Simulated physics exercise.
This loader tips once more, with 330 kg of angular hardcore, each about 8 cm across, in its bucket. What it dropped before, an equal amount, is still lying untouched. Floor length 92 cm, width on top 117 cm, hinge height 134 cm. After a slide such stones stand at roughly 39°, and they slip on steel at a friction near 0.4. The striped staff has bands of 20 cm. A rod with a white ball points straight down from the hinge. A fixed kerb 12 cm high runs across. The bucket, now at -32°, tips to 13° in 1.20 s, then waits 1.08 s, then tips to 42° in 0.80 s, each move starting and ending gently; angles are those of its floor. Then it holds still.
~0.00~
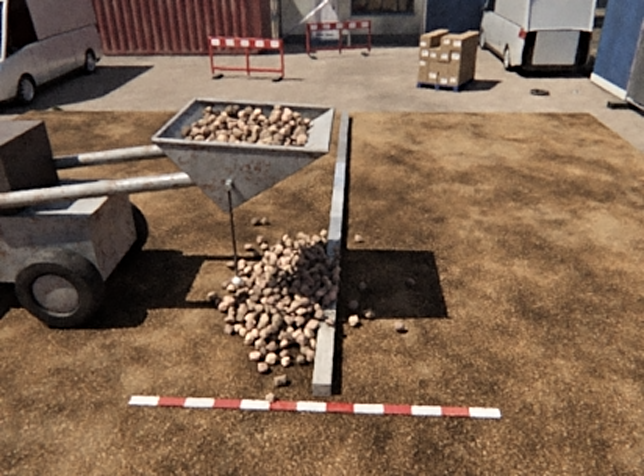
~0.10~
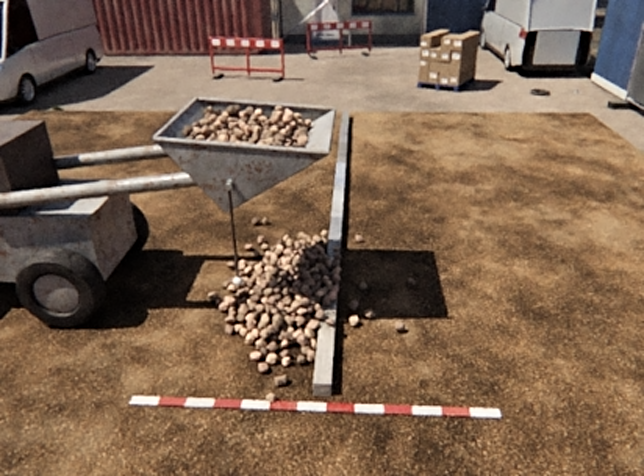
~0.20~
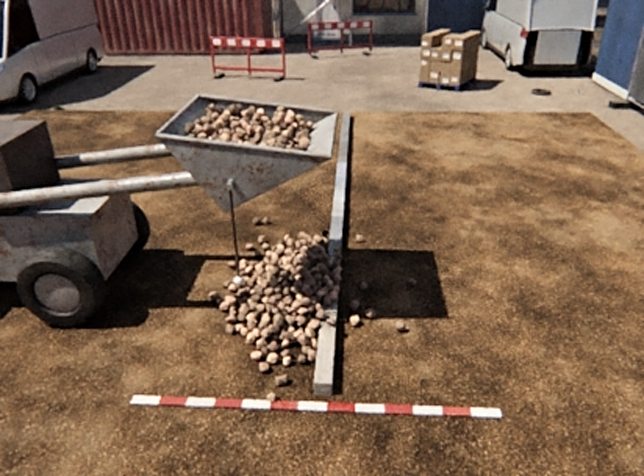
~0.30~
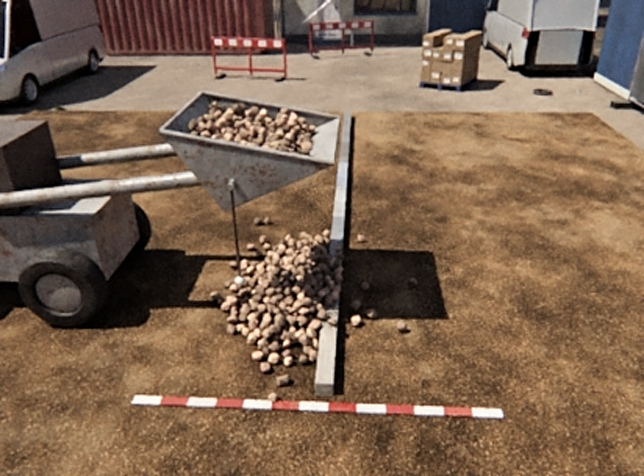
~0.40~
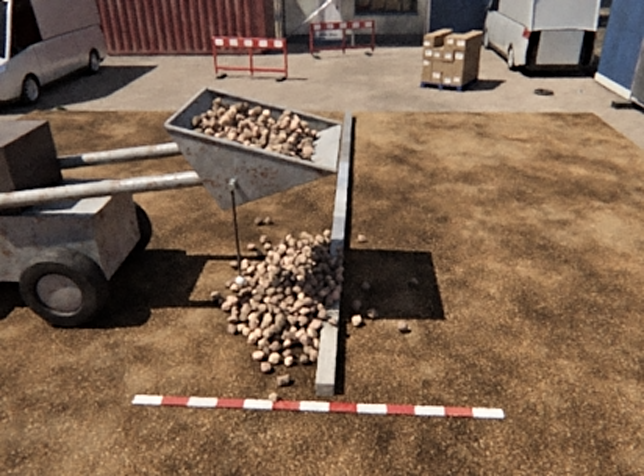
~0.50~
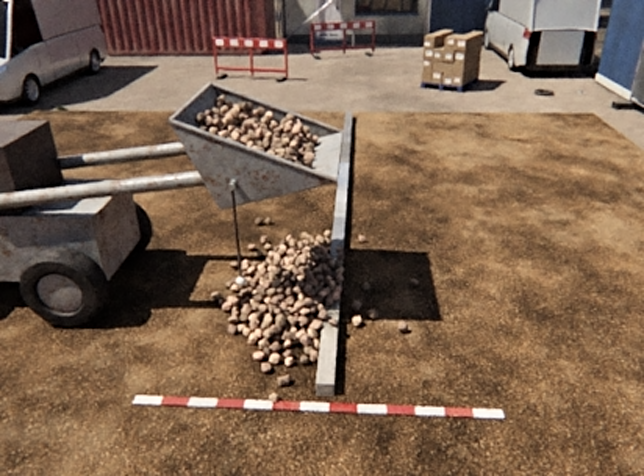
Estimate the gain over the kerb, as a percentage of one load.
About 85 per cent.
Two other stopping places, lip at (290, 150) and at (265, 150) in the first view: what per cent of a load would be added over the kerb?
About 45 and 20 per cent.
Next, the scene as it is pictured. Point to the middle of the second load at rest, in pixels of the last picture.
Their middle is at about (367, 287).
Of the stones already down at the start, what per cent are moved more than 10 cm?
About 0 per cent.
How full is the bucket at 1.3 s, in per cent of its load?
It holds some 100 per cent.
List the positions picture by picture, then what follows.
In the first picture, lip at (328, 152), floor tilted -32°, highest stones at (241, 115). The earlier load is highest near (281, 270), 29 cm above ground level, 98 % on this side of the kerb, 2 % over the kerb.
In the second picture, the bucket is at -31°, its lip at (329, 153); the top of the load is at (242, 115); the stones move at 0.1 m/s on average.
In the third picture, lip at (331, 157), floor tilted -29°, highest stones at (236, 114); the stones move at 0.1 m/s on average.
In the fourth picture, the bucket is at -25°, its lip at (334, 164); the top of the load is at (221, 113); the stones move at 0.2 m/s on average.
In the fifth picture, the bucket is at -20°, its lip at (336, 172); the top of the load is at (224, 111); the stones move at 0.2 m/s on average.
In the sixth picture, lip at (337, 181), floor tilted -15°, highest stones at (225, 109); the stones move at 0.2 m/s on average.
After 0.9 s the floor is at 6°; in per cent of one load, 100 in the bucket, 98 on this side of the kerb, 2 over the kerb; the foremost stones are at (371, 291).
After 1.3 s the floor is at 13°; in per cent of one load, 100 in the bucket, 98 on this side of the kerb, 2 over the kerb; the foremost stones are at (371, 291).
After 3.5 s the floor is at 42°; in per cent of one load, 7 in the bucket, 135 on this side of the kerb, 58 over the kerb; the foremost stones are at (410, 289).
After 6.3 s the floor is at 42°; in per cent of one load, 0 in the bucket, 113 on this side of the kerb, 87 over the kerb; the foremost stones are at (486, 308). Net gain over the kerb, 85.
